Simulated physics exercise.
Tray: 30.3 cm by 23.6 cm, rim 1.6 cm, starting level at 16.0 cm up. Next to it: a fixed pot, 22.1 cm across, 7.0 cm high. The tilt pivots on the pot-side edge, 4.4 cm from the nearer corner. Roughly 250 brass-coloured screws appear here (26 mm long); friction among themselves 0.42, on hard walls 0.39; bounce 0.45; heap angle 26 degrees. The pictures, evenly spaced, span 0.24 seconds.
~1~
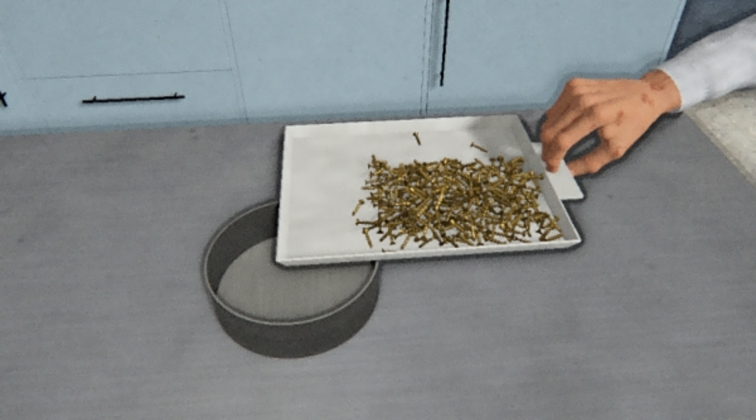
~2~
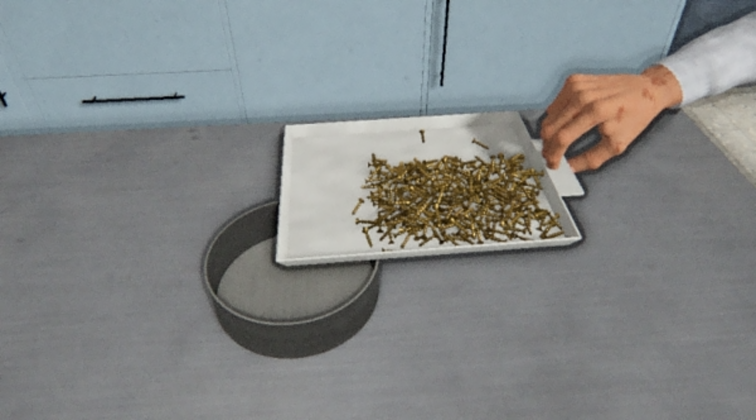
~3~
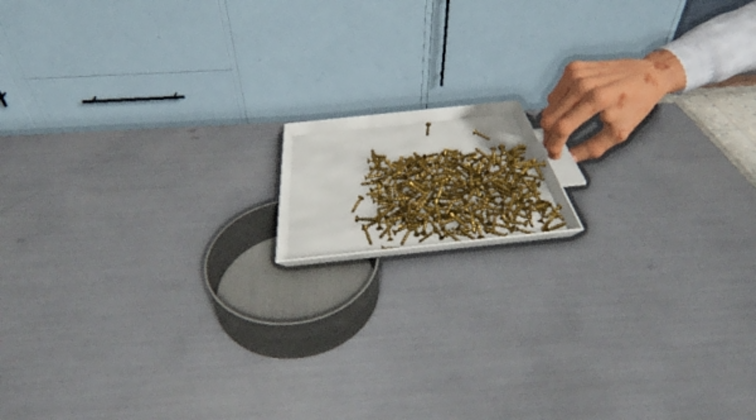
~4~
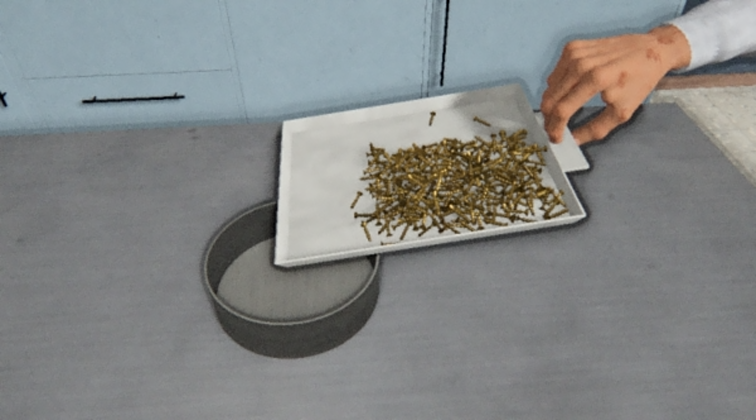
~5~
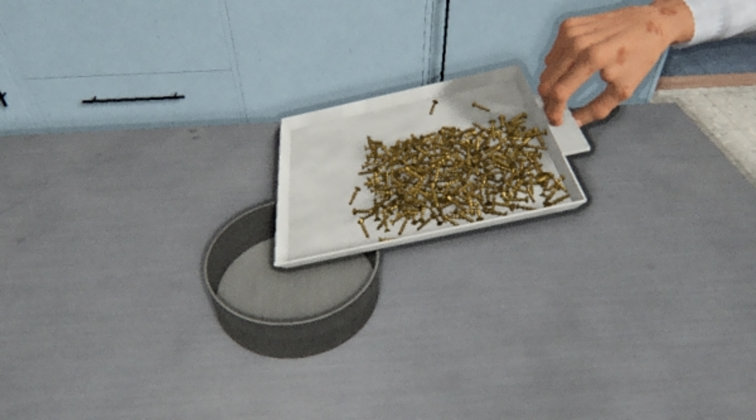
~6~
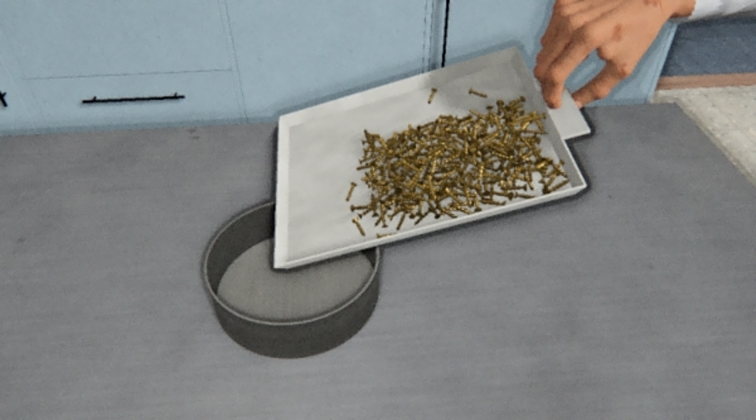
The footage shows a hand gripping the right end of a white tray of brass-coloured screws beside a round grey pot, then raising that end steadily so the tray slopes down to the left while the heap rises with it.
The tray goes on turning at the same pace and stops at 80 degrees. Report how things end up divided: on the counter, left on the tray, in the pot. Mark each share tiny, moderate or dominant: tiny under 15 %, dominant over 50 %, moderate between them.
Counter: Dominant, left on the tray: Tiny, pot: Moderate.
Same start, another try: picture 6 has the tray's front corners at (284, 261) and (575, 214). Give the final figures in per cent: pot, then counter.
Pot 10 % / counter 90 %.
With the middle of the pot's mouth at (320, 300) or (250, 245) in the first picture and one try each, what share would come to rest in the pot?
About 35 and 30 per cent.
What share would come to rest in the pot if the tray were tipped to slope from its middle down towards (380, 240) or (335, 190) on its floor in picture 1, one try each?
Some 5 and 60 per cent.
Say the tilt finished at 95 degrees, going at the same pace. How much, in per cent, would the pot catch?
It would be near 25 per cent.
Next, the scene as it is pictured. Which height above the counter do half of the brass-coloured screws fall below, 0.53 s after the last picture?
I'd say near 16 cm.
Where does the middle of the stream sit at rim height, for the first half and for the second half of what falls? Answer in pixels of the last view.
I'd mark about (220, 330) for the first half, then (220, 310) for the second.
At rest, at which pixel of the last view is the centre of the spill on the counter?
The middle of the spill sits at roughly (180, 382).
Then, 0.32 s after the last picture, tilt 48 degrees; the tray holds 100 %, the pot 0 %.
Then, 0.53 s after the last picture, tilt 69 degrees; the tray holds 40 %, the pot 5 %.
Then, 0.86 s after the last picture, tilt 80 degrees; the tray holds 0 %, the pot 25 %.
In the end, counter 75 %, tray 0 %, pot 25 %.
